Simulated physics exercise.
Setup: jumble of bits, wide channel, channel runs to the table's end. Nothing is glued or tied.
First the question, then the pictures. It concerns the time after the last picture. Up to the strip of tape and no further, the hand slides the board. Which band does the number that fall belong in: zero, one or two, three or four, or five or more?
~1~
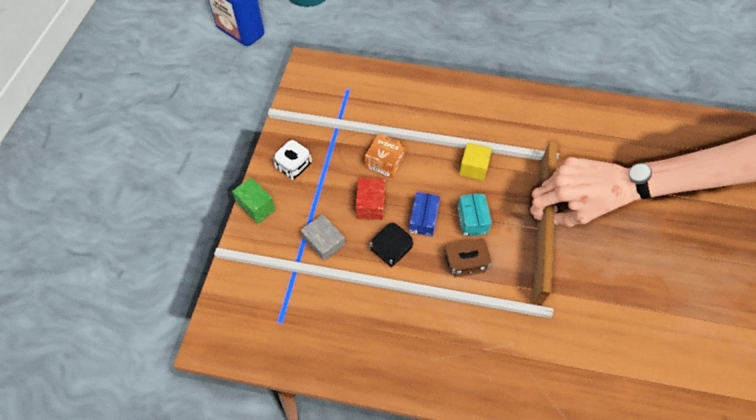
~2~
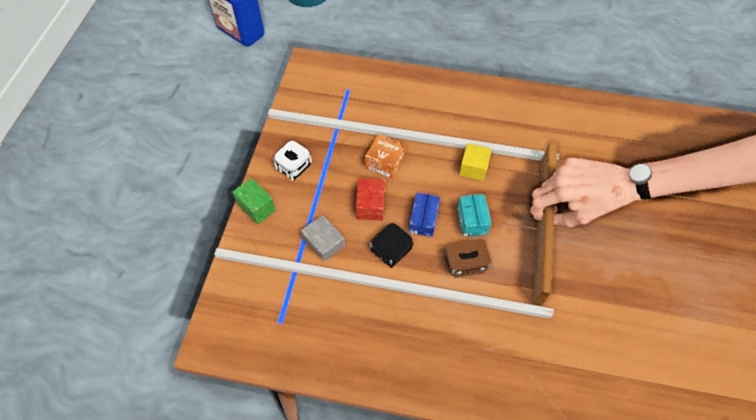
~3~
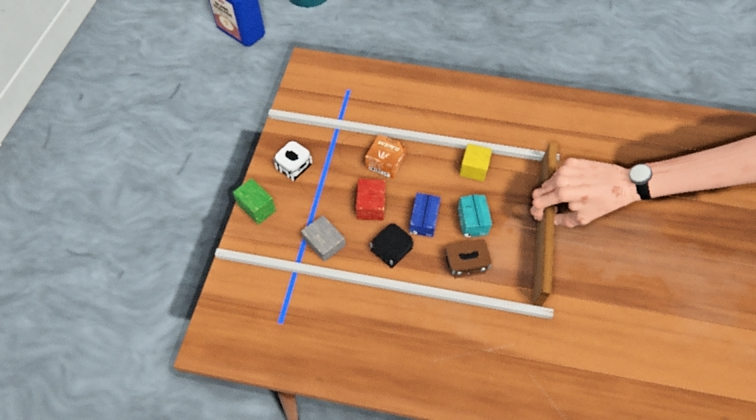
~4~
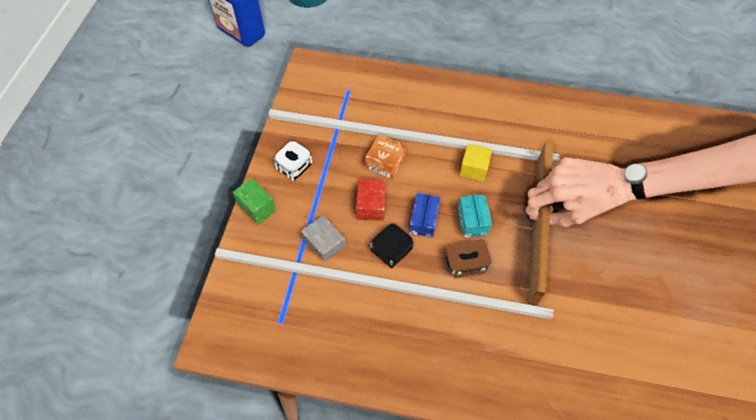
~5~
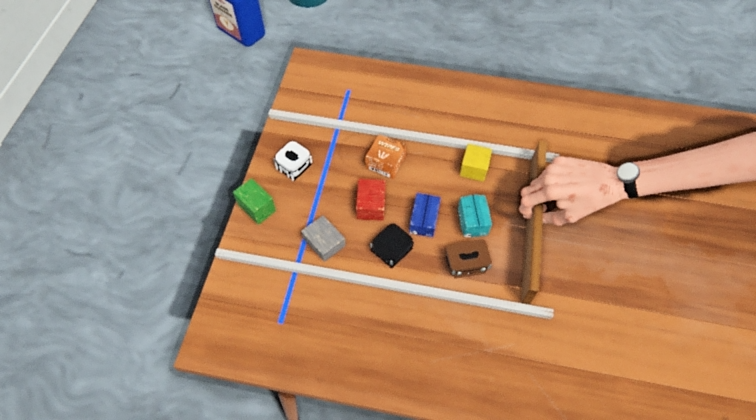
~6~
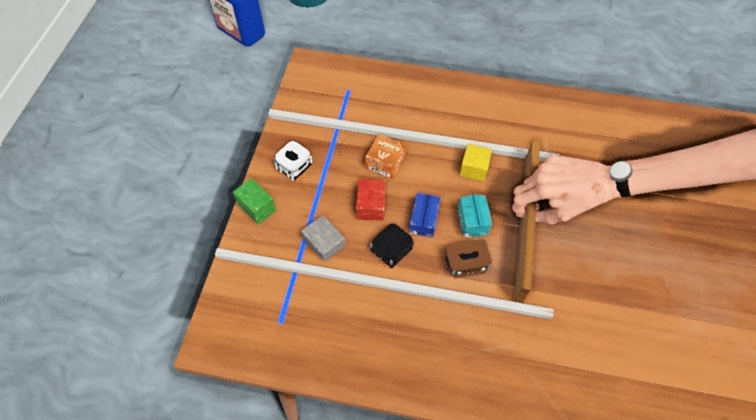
The number of pieces cleared off the edge is going to be one or two exactly.
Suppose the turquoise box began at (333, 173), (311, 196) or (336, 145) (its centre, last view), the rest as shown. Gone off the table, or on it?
Taking the three spots in turn, the turquoise box holds its place, then holds its place, then holds its place.
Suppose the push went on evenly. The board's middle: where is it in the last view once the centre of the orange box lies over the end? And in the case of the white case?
(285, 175) and (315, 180), more or less.
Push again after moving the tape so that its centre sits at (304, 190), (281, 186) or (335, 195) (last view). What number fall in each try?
In that order 4, 6 and 0.
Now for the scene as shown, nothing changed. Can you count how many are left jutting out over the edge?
I get 3.
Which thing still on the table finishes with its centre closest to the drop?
Grey block.
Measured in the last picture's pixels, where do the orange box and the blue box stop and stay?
First: About (288, 145); second: About (282, 176).
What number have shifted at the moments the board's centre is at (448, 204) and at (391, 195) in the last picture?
At the first point the count is 5, at the second it's 8.
Soon after, none off yet; green block at rest near (255, 202); white case at rest near (293, 161); grey block at rest near (324, 238).
Then, none off yet; green block at rest near (255, 202); white case at rest near (293, 161); grey block moved about its own width near (280, 231).
At rest, the number that fall off is one or two; fallen, green block.
